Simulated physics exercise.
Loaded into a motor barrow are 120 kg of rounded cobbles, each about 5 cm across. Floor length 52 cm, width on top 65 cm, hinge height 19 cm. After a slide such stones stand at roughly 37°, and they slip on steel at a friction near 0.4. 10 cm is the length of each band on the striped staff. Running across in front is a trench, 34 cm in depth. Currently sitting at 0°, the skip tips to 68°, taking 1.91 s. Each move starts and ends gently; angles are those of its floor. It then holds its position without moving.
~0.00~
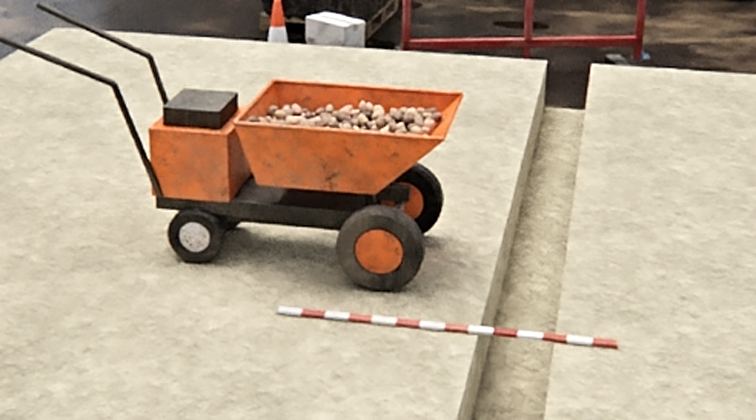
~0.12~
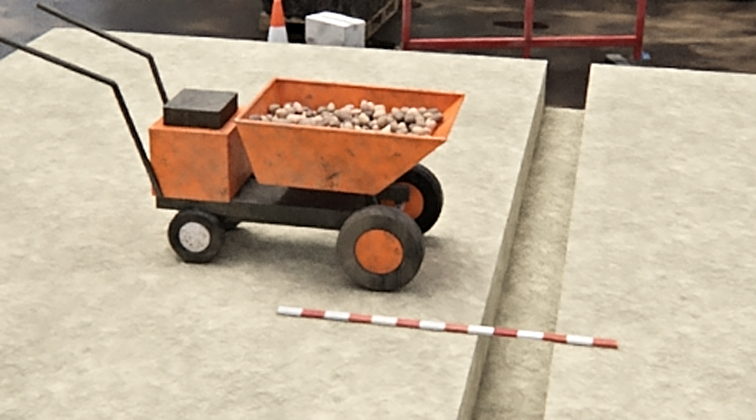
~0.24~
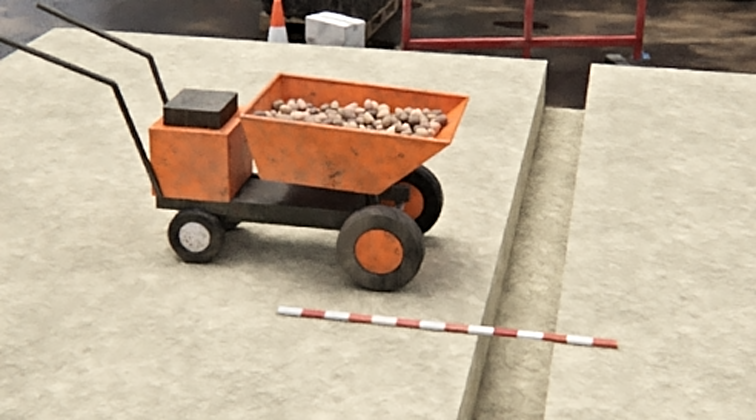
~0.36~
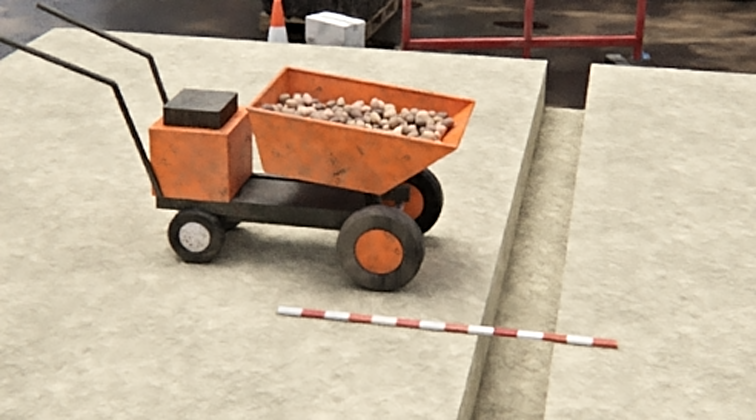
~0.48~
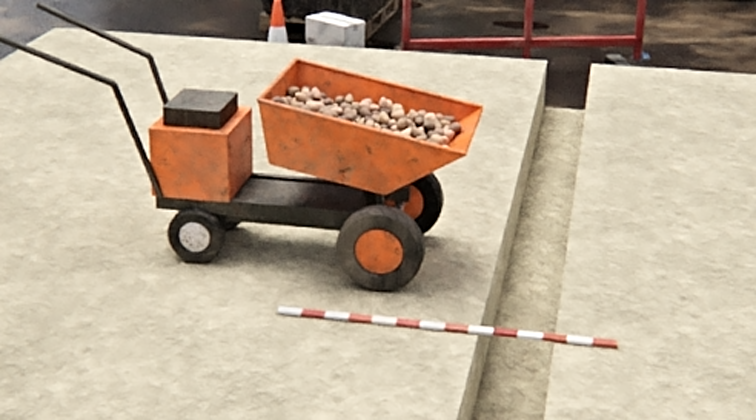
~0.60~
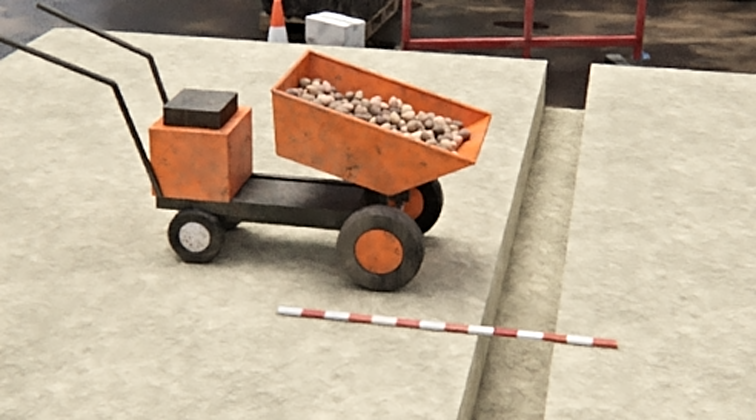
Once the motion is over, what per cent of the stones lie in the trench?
66 %.
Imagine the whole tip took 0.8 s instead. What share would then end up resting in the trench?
Around 55 per cent would end in the trench.
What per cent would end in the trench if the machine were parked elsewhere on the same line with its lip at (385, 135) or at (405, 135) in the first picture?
Around 90 and then 100 percent.
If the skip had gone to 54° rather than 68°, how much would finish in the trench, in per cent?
It would be close to 60 percent.
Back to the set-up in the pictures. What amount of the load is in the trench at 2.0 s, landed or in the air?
Around 35 per cent of it.
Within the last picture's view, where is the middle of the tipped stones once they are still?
Roughly at pixel (545, 320).
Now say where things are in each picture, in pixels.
In the first frame, lip at (444, 140), floor tilted 0°, highest stones at (384, 116).
In the second frame, the skip is at 1°, its lip at (445, 141); the top of the load is at (386, 116); the stones move at 0.1 m/s on average.
In the third frame, lip at (450, 143), floor tilted 3°, highest stones at (355, 113); the stones move at 0.2 m/s on average.
In the fourth frame, lip at (457, 148), floor tilted 6°, highest stones at (338, 108); the stones move at 0.3 m/s on average.
In the fifth frame, the skip is at 11°, its lip at (466, 154); the top of the load is at (306, 97); the stones move at 0.3 m/s on average.
In the sixth frame, lip at (475, 163), floor tilted 16°, highest stones at (314, 88); the stones move at 0.4 m/s on average.
After 1.4 s the floor is at 57°; 99 % in the skip, 1 % in the trench; the foremost stones are at (528, 230).
After 2.0 s the floor is at 68°; 42 % in the skip, 36 % in the trench, 22 % past the trench; the foremost stones are at (658, 286).
After 2.4 s the floor is at 68°; 12 % in the skip, 53 % in the trench, 35 % past the trench; the foremost stones are at (726, 295).
After 4.3 s the floor is at 68°; 0 % in the skip, 66 % in the trench, 34 % past the trench; the foremost stones are at (747, 297).
